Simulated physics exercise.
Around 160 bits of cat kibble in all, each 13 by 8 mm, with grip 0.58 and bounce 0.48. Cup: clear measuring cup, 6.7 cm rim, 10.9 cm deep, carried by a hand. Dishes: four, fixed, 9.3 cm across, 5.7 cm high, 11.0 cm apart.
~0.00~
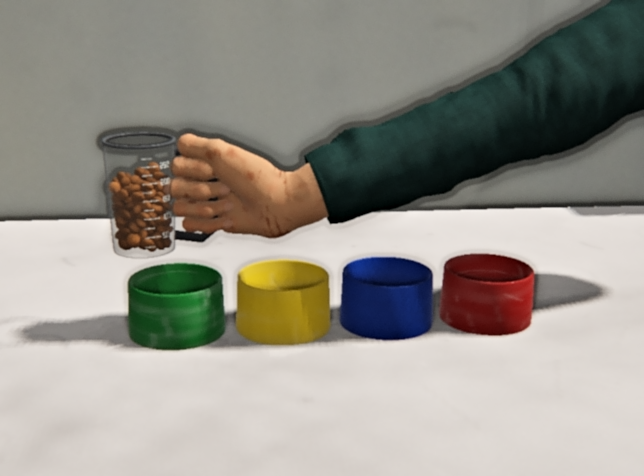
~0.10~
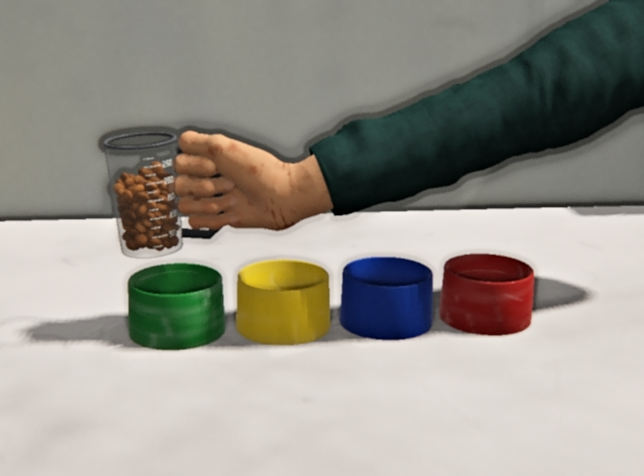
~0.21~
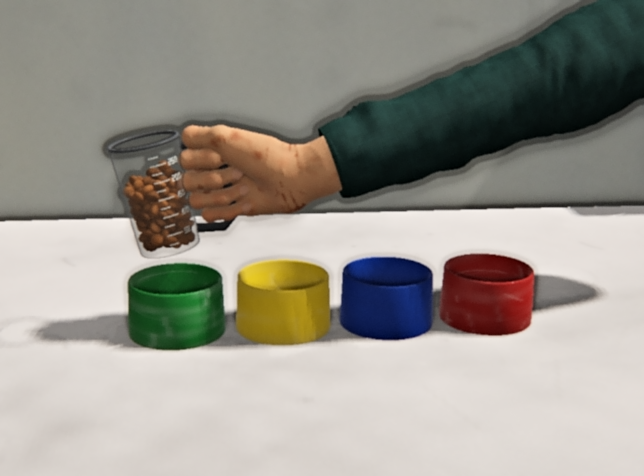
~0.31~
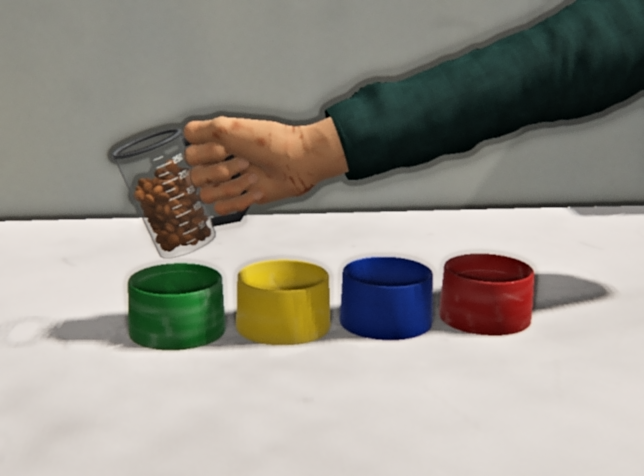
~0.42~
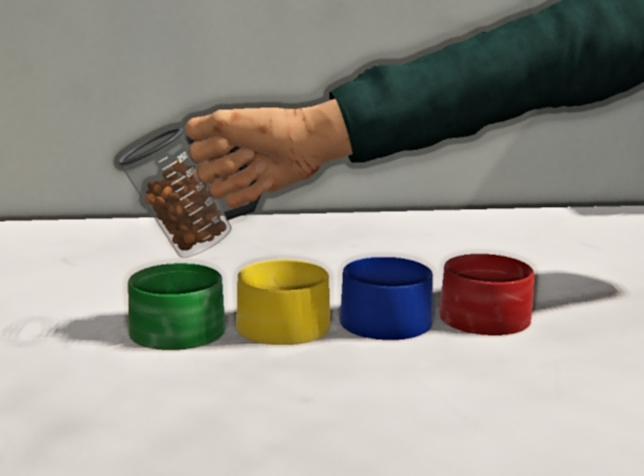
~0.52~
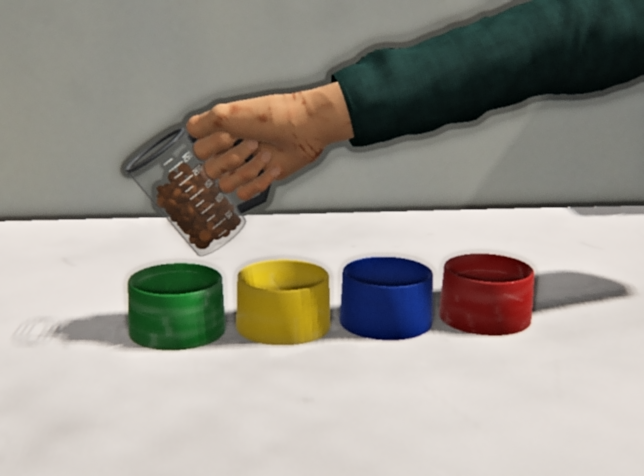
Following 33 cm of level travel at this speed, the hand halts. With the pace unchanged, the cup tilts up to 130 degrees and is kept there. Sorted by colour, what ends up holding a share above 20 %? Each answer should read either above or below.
Red - below, blue - below, green - below, yellow - above, counter - below.
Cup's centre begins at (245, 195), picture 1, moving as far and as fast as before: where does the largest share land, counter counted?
Most of it lands at blue.
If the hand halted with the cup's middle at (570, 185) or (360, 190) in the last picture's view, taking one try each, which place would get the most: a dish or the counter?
The winner: Yellow; yellow.
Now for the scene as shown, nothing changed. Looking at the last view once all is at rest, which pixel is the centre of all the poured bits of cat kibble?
Resting centre estimate: Around (277, 307).
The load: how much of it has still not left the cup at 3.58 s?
It should be near 0 per cent.
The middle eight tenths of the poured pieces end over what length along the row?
I'd estimate close to 6 cm.
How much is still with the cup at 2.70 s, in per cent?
0 %.
After 1.83 s, tilt 129 degrees; cup holds 45 %, yellow 50 %.
Then, at 2.70 s, tilt 130 degrees; cup holds 0 %, yellow 95 %.
Then, at 3.58 s, tilt 130 degrees; cup holds 0 %, yellow 95 %.
In the end, at 3.9 s, red 0 %, blue 0 %, green 0 %, yellow 95 %, counter 5 %.
